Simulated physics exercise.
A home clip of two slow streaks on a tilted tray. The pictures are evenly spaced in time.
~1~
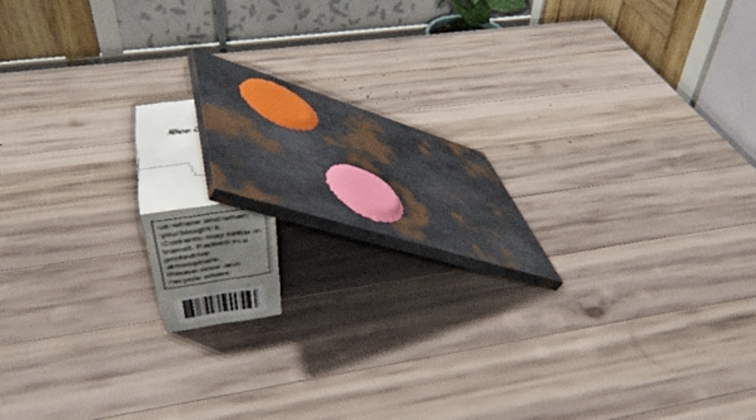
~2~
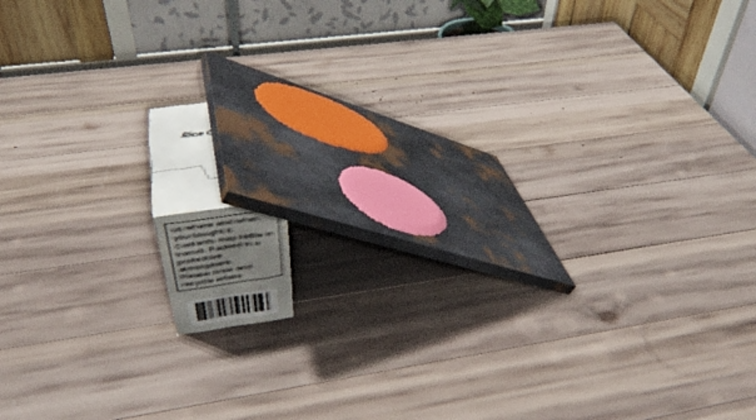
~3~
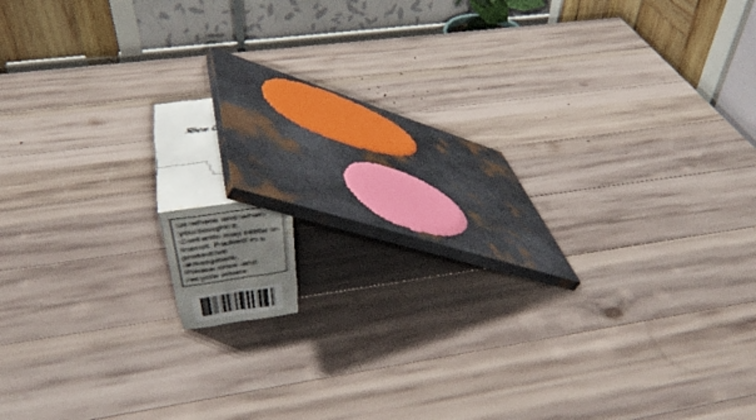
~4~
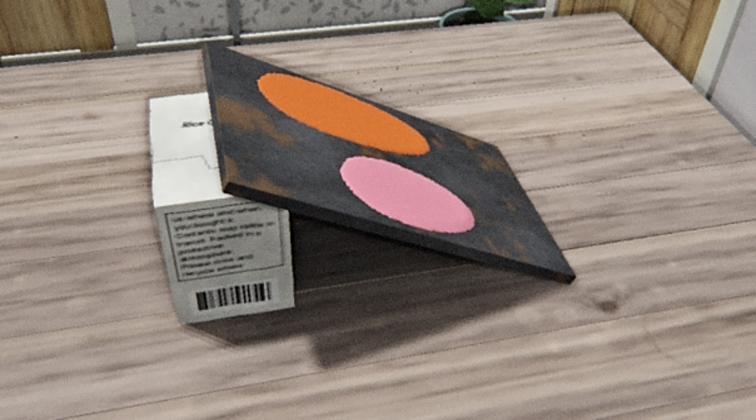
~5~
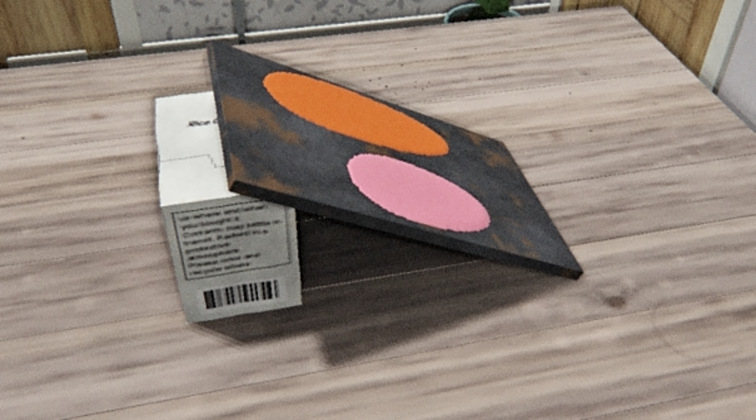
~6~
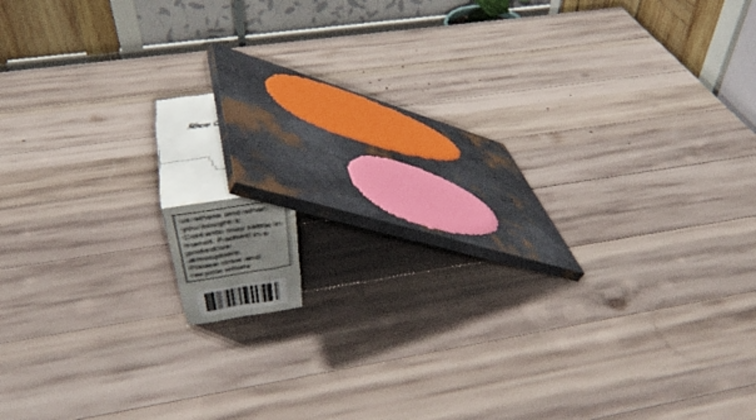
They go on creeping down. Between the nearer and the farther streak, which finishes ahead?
The farther one gets there first.
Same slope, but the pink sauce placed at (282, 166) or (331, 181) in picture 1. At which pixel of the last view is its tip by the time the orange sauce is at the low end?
One: (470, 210). Two: (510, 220).
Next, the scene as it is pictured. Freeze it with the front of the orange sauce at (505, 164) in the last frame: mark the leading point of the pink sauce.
Around (525, 224).
A moment on, the pink sauce is three quarters of the way down; the orange sauce is close to the edge.
Further on, the pink sauce is close to the edge; the orange sauce is close to the edge.
When it is over, the pink sauce is close to the edge; the orange sauce is at the low edge.
